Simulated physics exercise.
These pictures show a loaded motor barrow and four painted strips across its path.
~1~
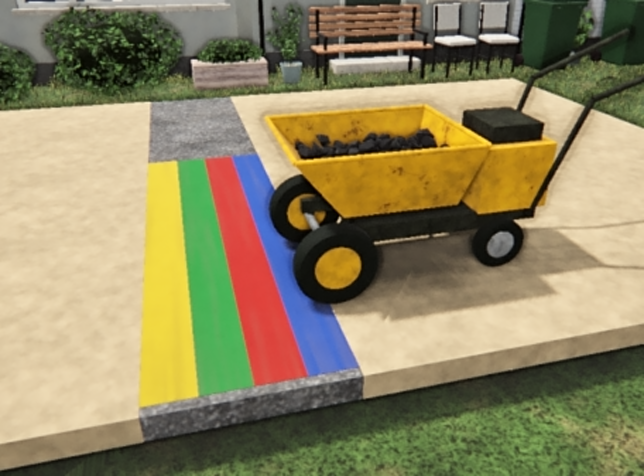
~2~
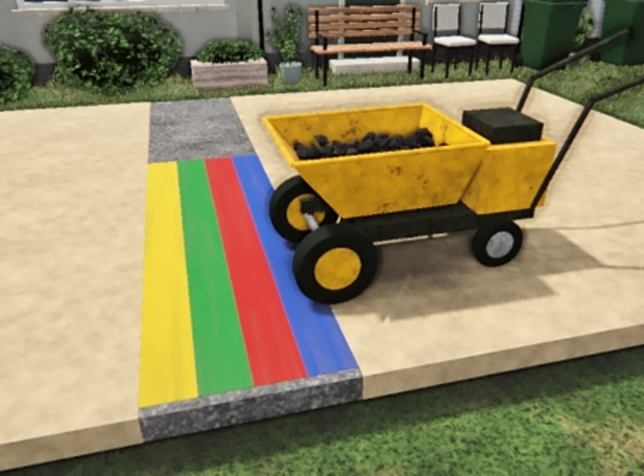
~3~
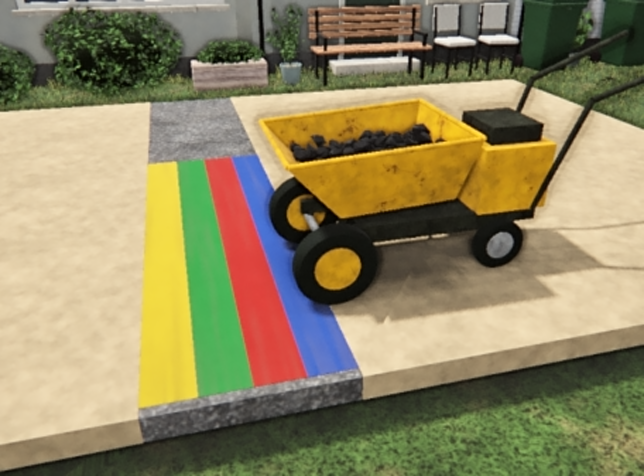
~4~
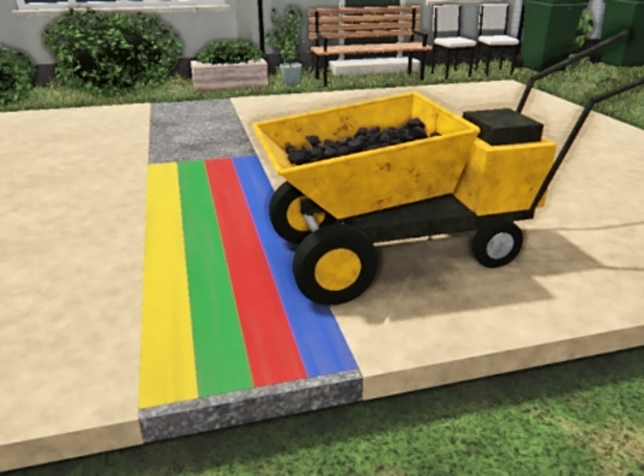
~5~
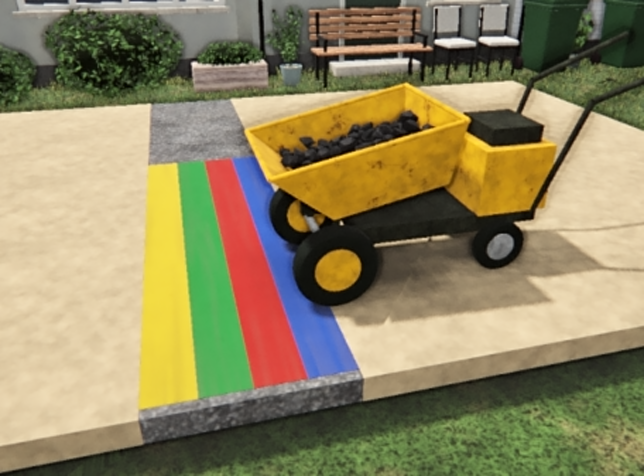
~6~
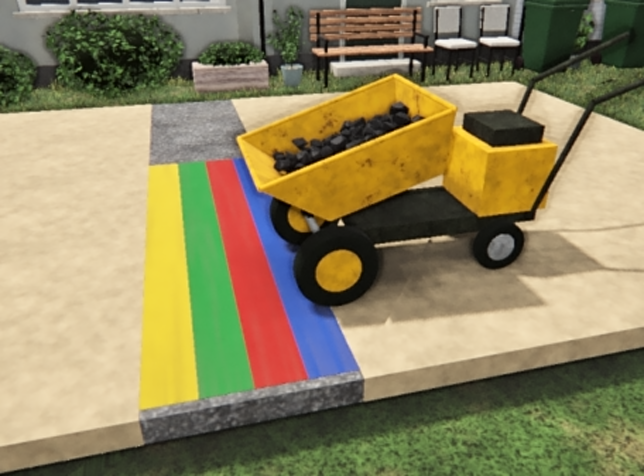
A yellow motor barrow with black handles and a skip full of black coal stands on a pale slab, seen from its side and slightly above by a still camera. Blue, red, green and yellow strips lie to its left, with grass in front and a bench, chairs and bushes behind. The skip starts level, then tilts steadily forward to the left while the wheels stay put.
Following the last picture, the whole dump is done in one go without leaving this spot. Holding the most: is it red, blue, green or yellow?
It's yellow.
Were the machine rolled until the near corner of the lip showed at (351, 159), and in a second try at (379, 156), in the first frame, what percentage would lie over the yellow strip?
Position 1 near 20 %, position 2 near 10 %.
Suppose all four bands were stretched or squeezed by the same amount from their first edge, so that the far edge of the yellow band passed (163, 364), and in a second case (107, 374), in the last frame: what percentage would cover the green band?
I get 20 % for the first one and 40 % for the second.
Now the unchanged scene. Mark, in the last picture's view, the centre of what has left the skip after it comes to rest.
About (173, 284).
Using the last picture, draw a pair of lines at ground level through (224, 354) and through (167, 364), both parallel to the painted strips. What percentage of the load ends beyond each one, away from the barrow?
I'd put it near 80 in a hundred, then near 30 in a hundred.
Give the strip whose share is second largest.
Rank two: The strip in green.
Just after the last frame, skip tipped steeply; every one in the skip.
A moment on, skip tipped right over; almost all in the skip; just a few over the green strip; just a few over the yellow strip.
Further on, skip tipped right over; roughly a third in the skip; roughly a quarter over the green strip; roughly a third over the yellow strip; about a tenth off the paint.
When it is over, skip tipped right over; about a tenth in the skip; not one over the blue strip; just a few over the red strip; roughly a quarter over the green strip; roughly a third over the yellow strip; roughly a quarter off the paint.
